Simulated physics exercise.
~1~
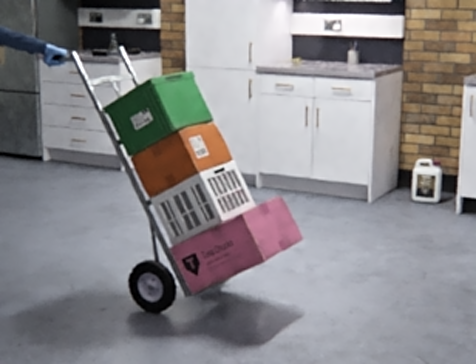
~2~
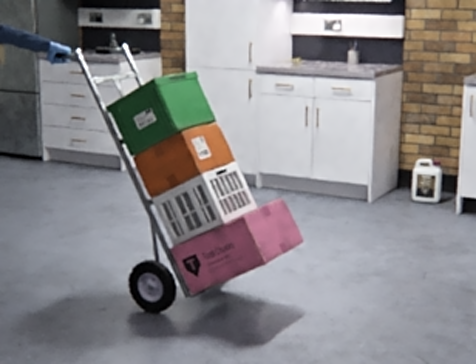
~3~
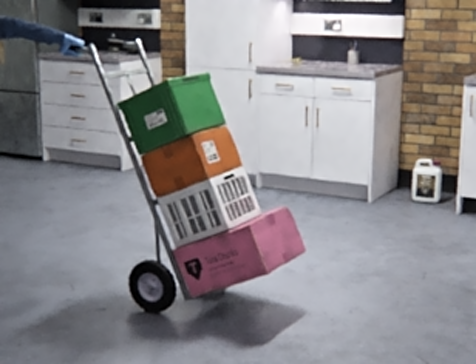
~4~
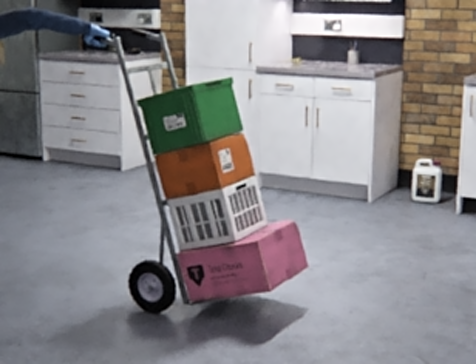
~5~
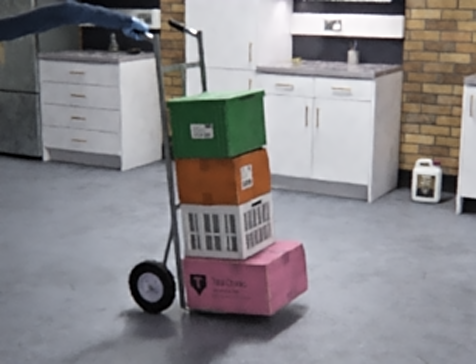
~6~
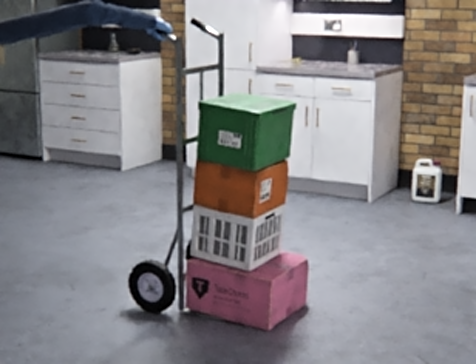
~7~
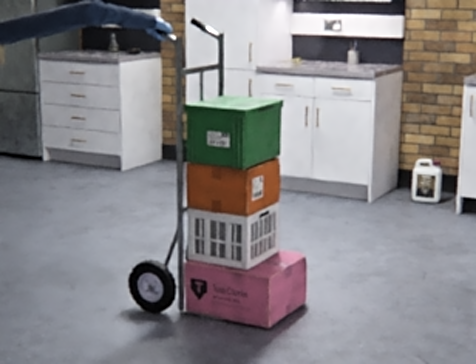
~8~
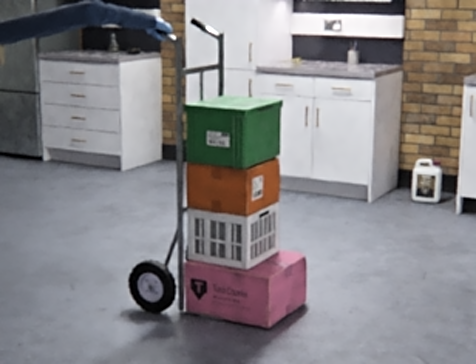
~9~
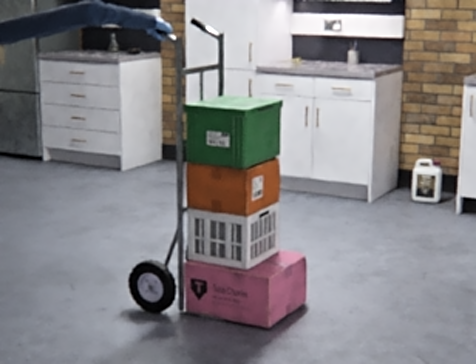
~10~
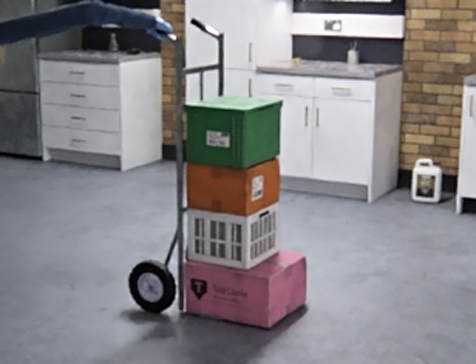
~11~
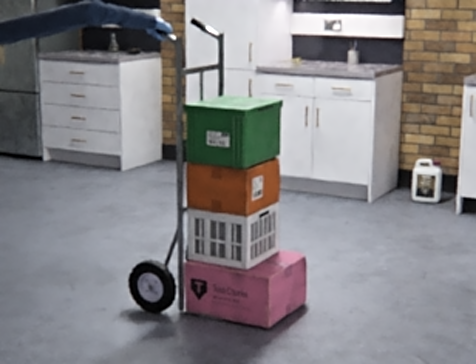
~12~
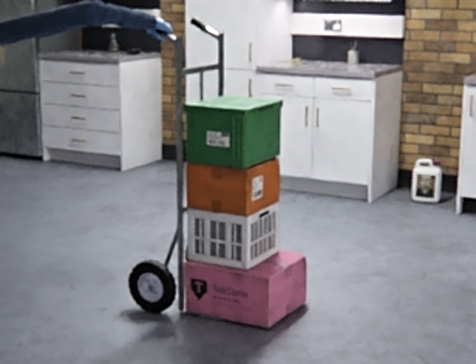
A loaded hand truck swings upright under a gloved hand, its four stacked containers staying aboard.
